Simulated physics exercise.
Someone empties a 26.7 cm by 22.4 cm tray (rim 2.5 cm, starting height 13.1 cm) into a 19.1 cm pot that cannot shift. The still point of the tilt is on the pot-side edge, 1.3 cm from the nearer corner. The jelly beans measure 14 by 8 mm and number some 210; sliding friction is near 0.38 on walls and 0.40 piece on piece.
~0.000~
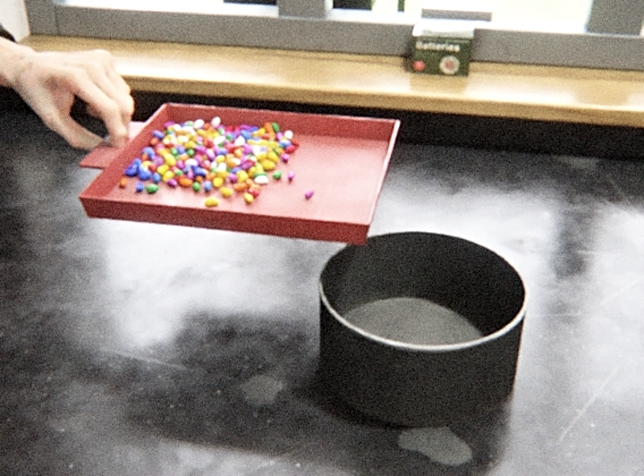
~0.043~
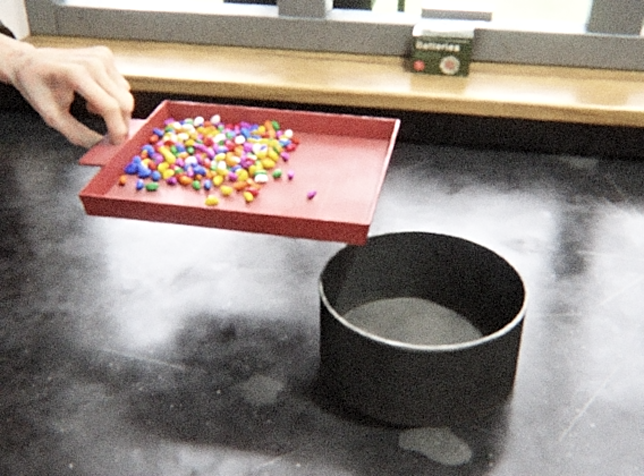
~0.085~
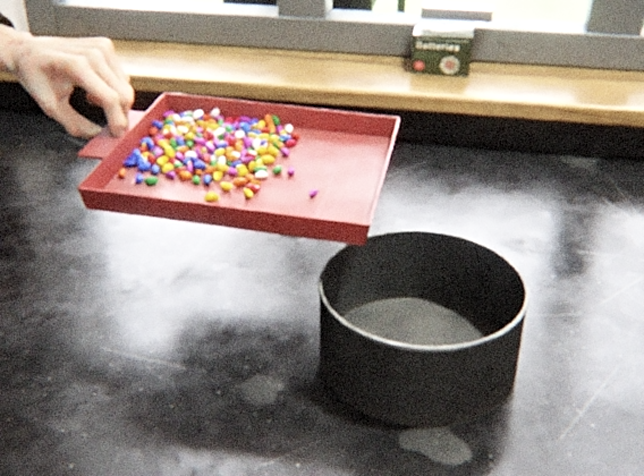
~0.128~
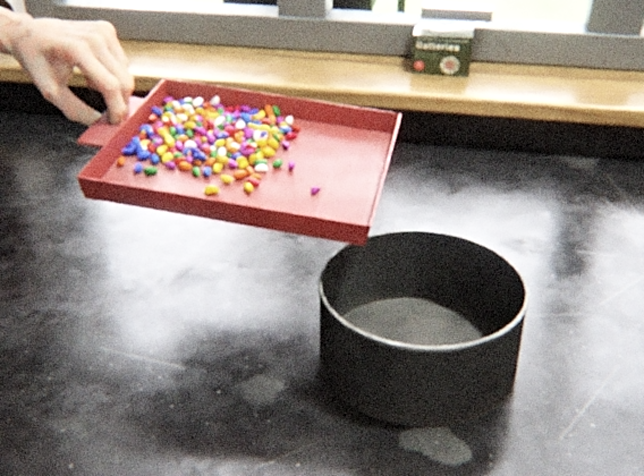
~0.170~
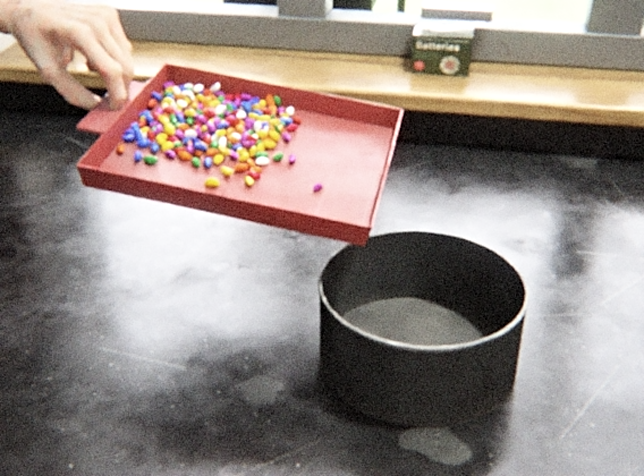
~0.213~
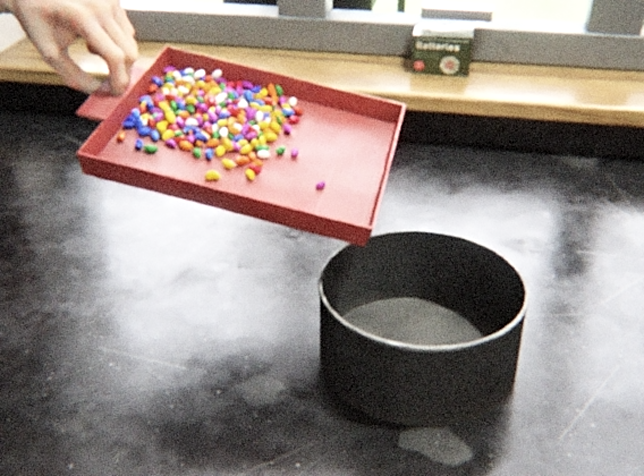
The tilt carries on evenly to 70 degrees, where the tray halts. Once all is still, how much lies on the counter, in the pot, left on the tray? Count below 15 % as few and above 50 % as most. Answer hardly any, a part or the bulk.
Counter: Hardly any, pot: The bulk, tray: A part.
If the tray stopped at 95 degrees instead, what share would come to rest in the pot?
In that case some 100 per cent.
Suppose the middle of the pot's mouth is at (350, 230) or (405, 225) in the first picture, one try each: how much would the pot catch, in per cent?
Some 0 and 5 per cent.
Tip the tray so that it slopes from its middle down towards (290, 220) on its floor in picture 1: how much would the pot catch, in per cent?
Some 55 per cent.
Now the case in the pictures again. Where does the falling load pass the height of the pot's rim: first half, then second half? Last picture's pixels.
First near (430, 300), later near (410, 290).
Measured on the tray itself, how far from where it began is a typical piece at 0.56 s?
Roughly 5 cm.
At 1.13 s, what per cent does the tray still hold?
Roughly 35 per cent.
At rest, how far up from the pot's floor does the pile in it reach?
About 2.0 cm.
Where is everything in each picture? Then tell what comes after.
In the first frame, tray tilt 0 degrees, front corners at (84, 194) and (365, 221); middle of the pieces at (212, 154); pot at (423, 282).
In the second frame, tray tilt 1 degrees, front corners at (84, 192) and (365, 221); middle of the pieces at (212, 152).
In the third frame, tray tilt 2 degrees, front corners at (84, 186) and (366, 222); middle of the pieces at (211, 145).
In the fourth frame, tray tilt 6 degrees, front corners at (83, 175) and (367, 223), lowest corner right front; middle of the pieces at (211, 135).
In the fifth frame, tray tilt 9 degrees, front corners at (83, 163) and (368, 224), lowest corner right front; middle of the pieces at (212, 124).
In the sixth frame, tray tilt 12 degrees, front corners at (83, 151) and (369, 225), lowest corner right front; middle of the pieces at (213, 113); pot at (423, 282). The tray's pace is about 80 degrees a second.
Then, at 0.56 s, tilt 41 degrees; the tray holds 100 %, the pot 0 %.
After 0.79 s, tilt 59 degrees; the tray holds 95 %, the pot 0 %.
After 1.13 s, tilt 70 degrees; the tray holds 35 %, the pot 65 %.
By 1.9 s all is still; counter 0 %, pot 70 %, tray 30 %.
